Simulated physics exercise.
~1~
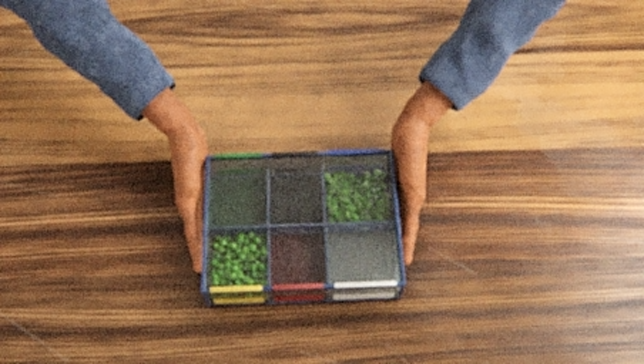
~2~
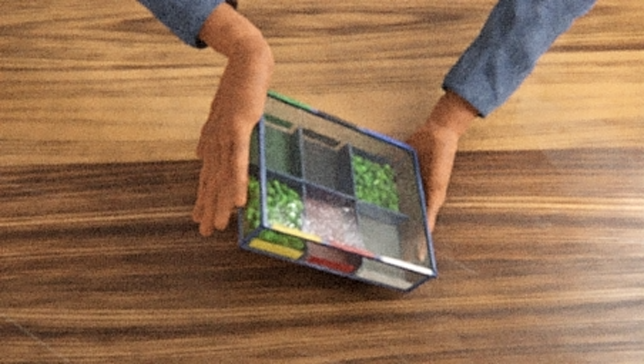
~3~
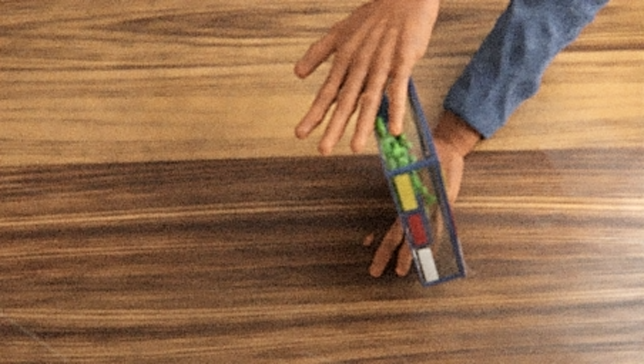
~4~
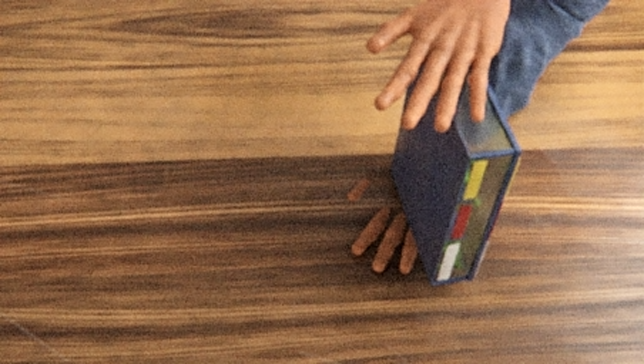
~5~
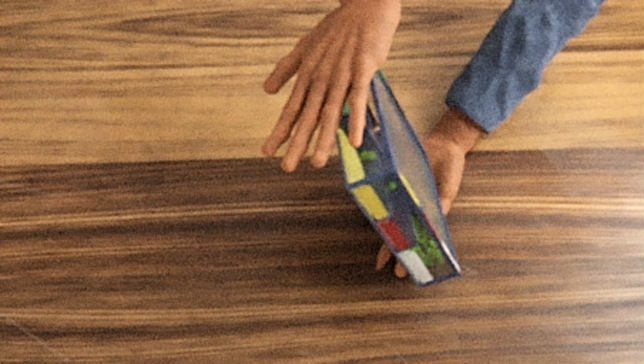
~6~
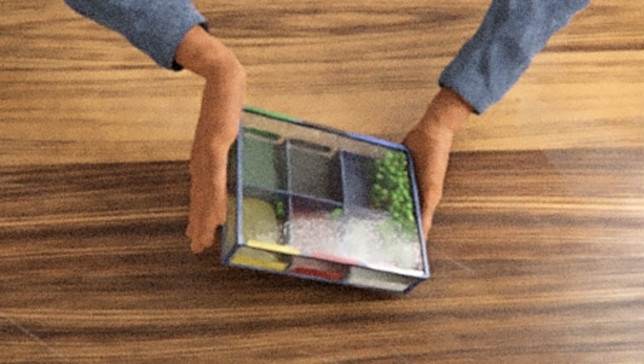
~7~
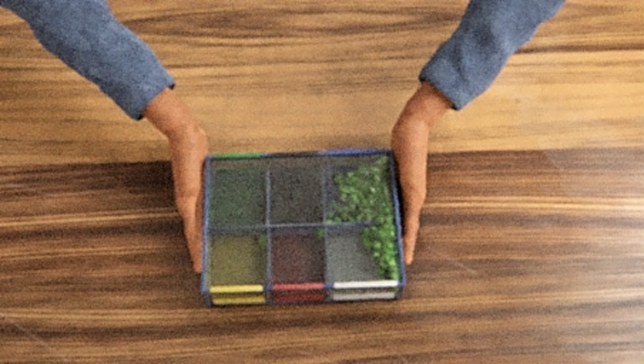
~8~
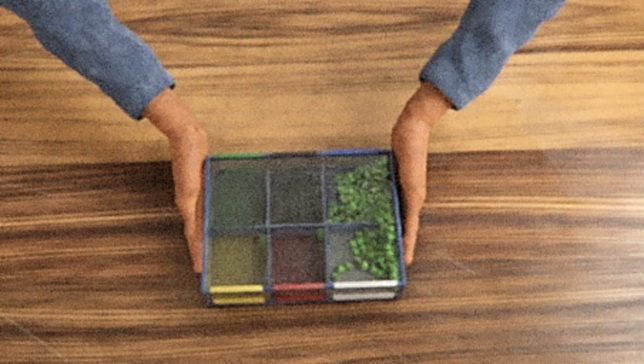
On a wooden table, two hands tip a divided box upright and back, shifting peas right.
